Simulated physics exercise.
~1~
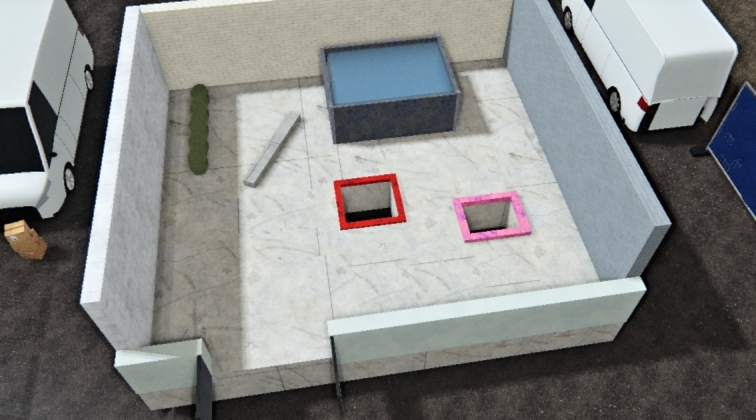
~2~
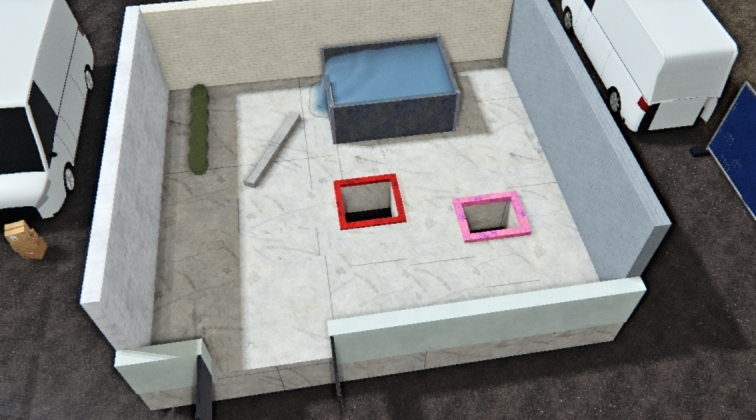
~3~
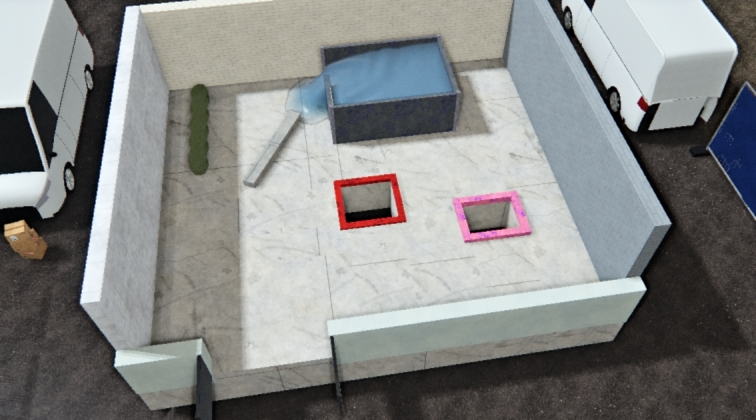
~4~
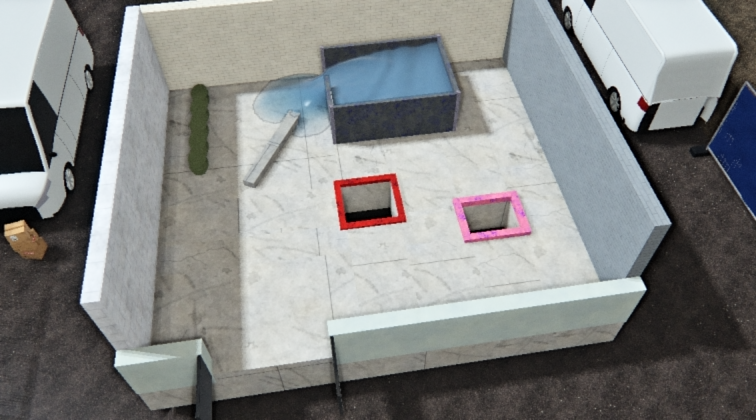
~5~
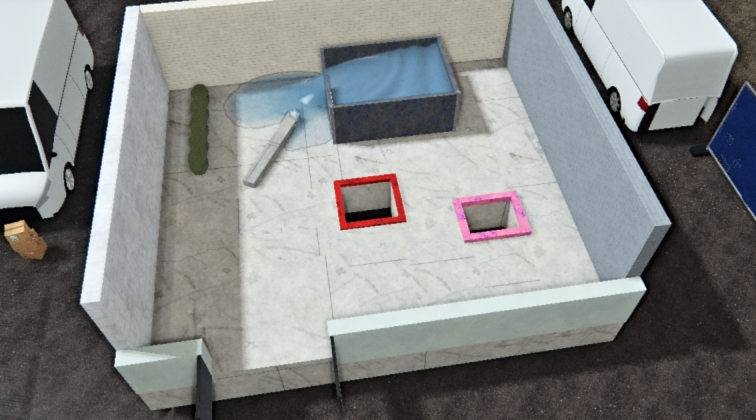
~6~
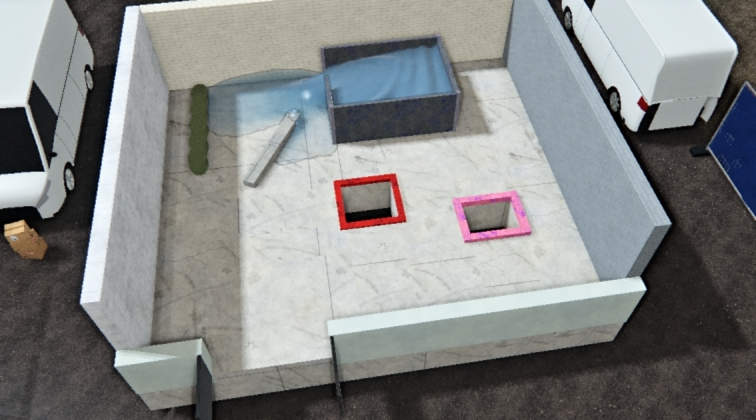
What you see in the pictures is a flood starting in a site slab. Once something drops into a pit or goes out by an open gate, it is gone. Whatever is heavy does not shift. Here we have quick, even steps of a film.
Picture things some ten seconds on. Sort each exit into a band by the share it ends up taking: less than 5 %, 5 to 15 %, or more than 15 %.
Bands: Gate: More than 15 %; pink pit: Less than 5 %; red pit: Less than 5 %.
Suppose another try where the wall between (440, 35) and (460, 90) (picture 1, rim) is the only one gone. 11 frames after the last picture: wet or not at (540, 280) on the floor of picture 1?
Bottom line - sodden.
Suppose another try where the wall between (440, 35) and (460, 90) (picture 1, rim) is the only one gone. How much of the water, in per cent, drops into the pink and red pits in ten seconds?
Pink 12 %, red 4 %.
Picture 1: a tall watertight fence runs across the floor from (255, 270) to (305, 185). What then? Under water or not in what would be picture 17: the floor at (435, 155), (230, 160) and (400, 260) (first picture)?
Going one after another, I'd say kept clear of the flood, then reached by the flood, then kept clear of the flood.
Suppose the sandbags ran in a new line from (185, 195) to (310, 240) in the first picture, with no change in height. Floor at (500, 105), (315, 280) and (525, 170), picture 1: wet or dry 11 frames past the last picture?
Spared, spared, spared.
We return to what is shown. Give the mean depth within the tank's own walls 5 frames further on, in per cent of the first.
Near 70 in a hundred.
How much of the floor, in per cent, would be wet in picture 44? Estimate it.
Close to 60 percent, by my reckoning.
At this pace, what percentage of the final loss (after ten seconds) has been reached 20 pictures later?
My figure: 0 percent.
A moment on, water covers 20 % of the floor; the gate 0 %, the pink pit 0 %, the red pit 0 %.
Next, water covers 30 % of the floor; the gate 0 %, the pink pit 0 %, the red pit 0 %.
Then, water covers 50 % of the floor; the gate 0 %, the pink pit 0 %, the red pit 0 %.
Later, water covers 60 % of the floor; the gate 11 %, the pink pit 0 %, the red pit 0 %.
In the end, water covers 85 % of the floor; the gate 23 %, the pink pit 0 %, the red pit 0 %.
